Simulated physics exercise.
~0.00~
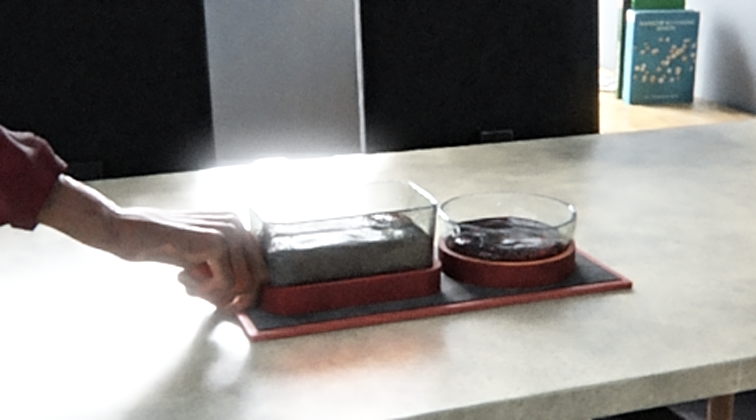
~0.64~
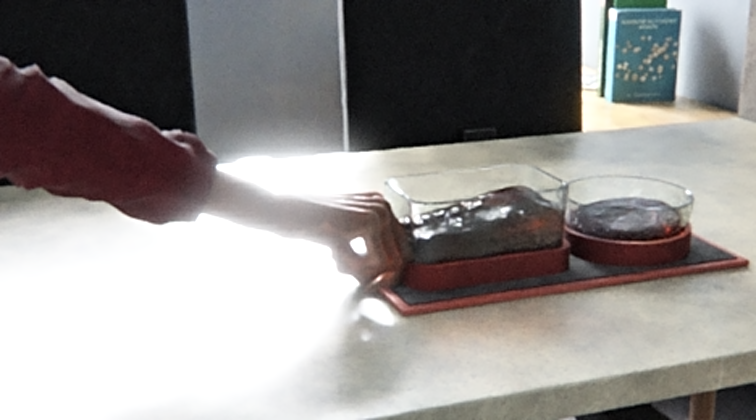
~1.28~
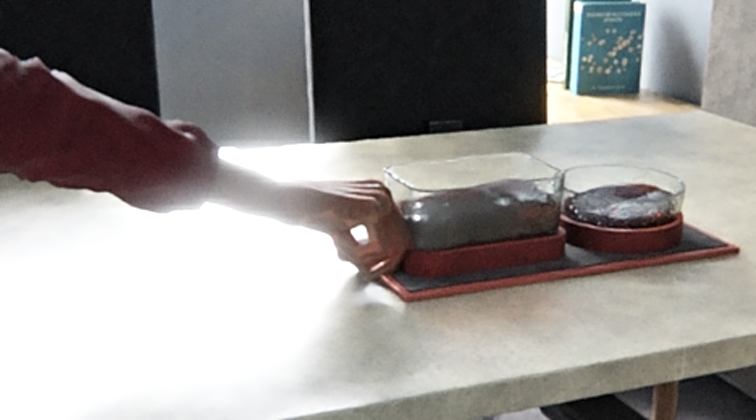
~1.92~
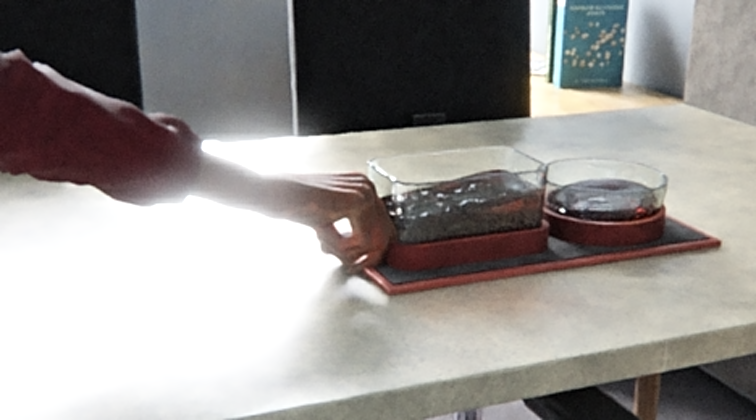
On a pale tabletop, a hand in a dark red sleeve slid a red-edged tray holding a rectangular glass box and a round glass bowl of dark liquid to the right; the liquid sloshed, and the tray came to rest with the hand still beside it.
